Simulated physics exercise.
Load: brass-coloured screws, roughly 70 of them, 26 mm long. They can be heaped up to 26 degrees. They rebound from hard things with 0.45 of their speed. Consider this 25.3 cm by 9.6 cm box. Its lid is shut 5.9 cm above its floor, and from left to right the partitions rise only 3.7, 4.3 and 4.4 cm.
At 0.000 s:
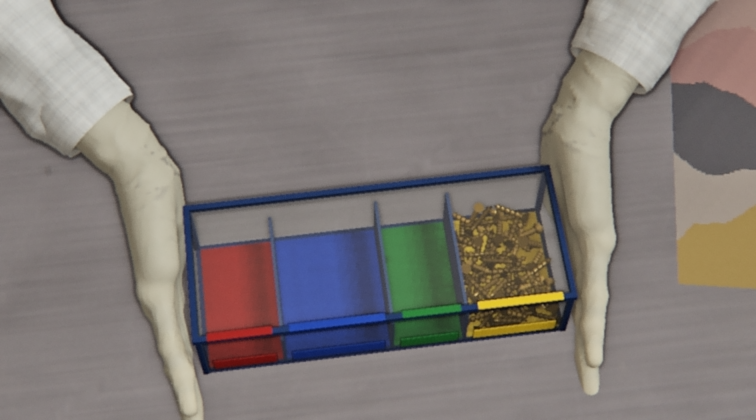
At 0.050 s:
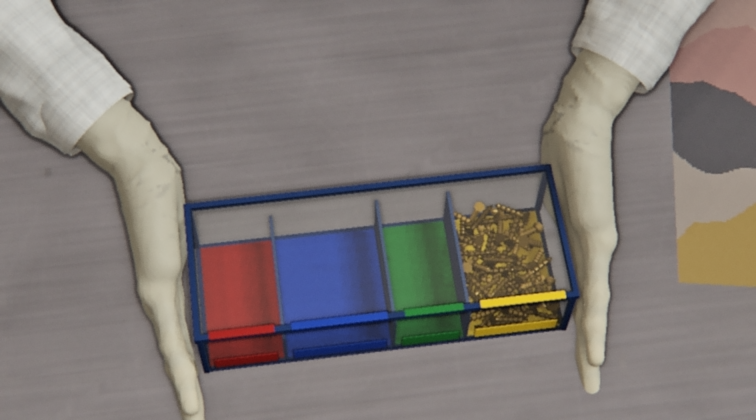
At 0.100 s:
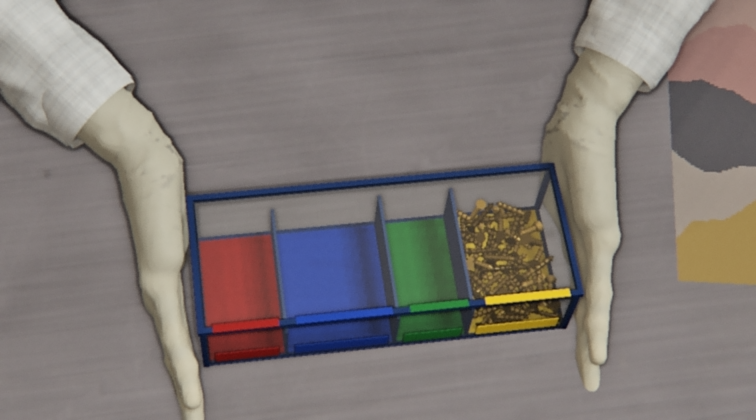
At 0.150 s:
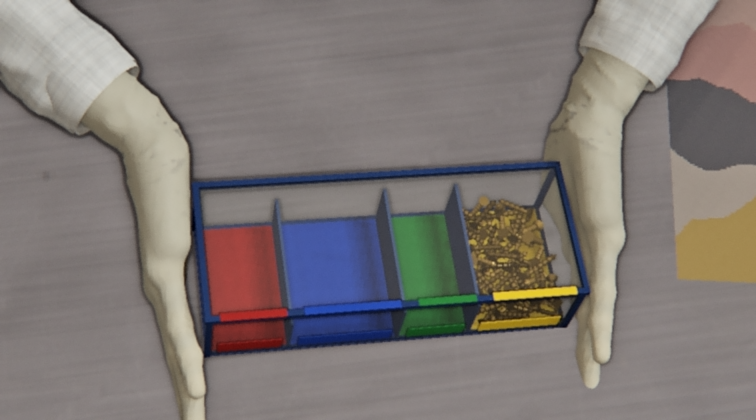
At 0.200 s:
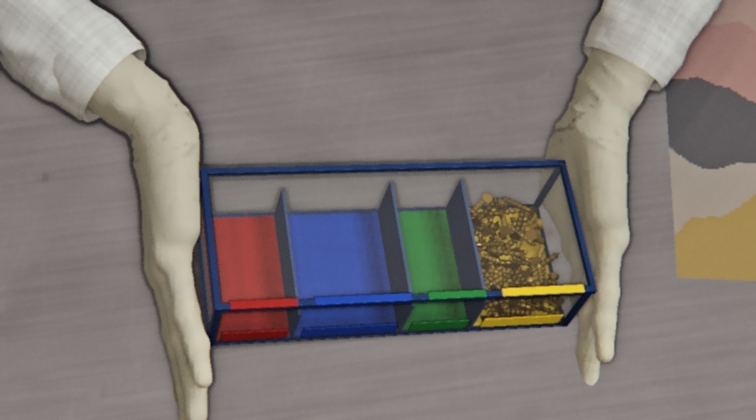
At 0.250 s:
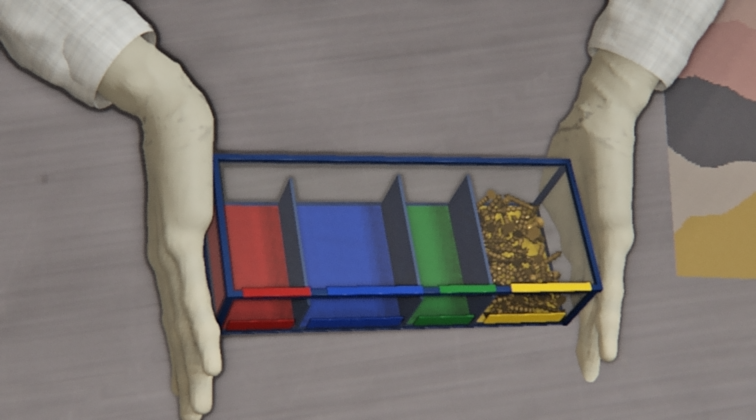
Two hands tilt a divided clear box slightly to the right, brass-coloured screws in its yellow-edged compartment.
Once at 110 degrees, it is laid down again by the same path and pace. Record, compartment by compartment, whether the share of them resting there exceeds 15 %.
Red: Does not exceed; blue: Does not exceed; green: Does not exceed; yellow: Exceeds.
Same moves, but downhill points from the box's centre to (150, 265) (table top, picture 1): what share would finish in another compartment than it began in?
Roughly 45 % of the pieces.
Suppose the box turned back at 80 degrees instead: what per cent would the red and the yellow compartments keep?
In per cent, red 0 and yellow 100.
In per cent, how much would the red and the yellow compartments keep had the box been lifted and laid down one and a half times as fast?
In that case red would keep 0 % and yellow would keep 100 %.
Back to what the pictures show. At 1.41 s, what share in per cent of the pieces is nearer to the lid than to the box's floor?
60 per cent, give or take.
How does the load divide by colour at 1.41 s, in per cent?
Red 0 %, blue 0 %, green 0 %, yellow 100 %.
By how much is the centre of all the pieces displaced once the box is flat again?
It shifts by roughly 1.5 cm.
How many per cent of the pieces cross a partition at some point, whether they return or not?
0 %, roughly.
After 1.41 s, tilt 110 degrees; yellow 100 %.
After 2.18 s, tilt 49 degrees; yellow 100 %.
Then, at 2.97 s, tilt 0 degrees; yellow 100 %.
By 3.3 s all is still; red 0 %, blue 0 %, green 0 %, yellow 100 %.
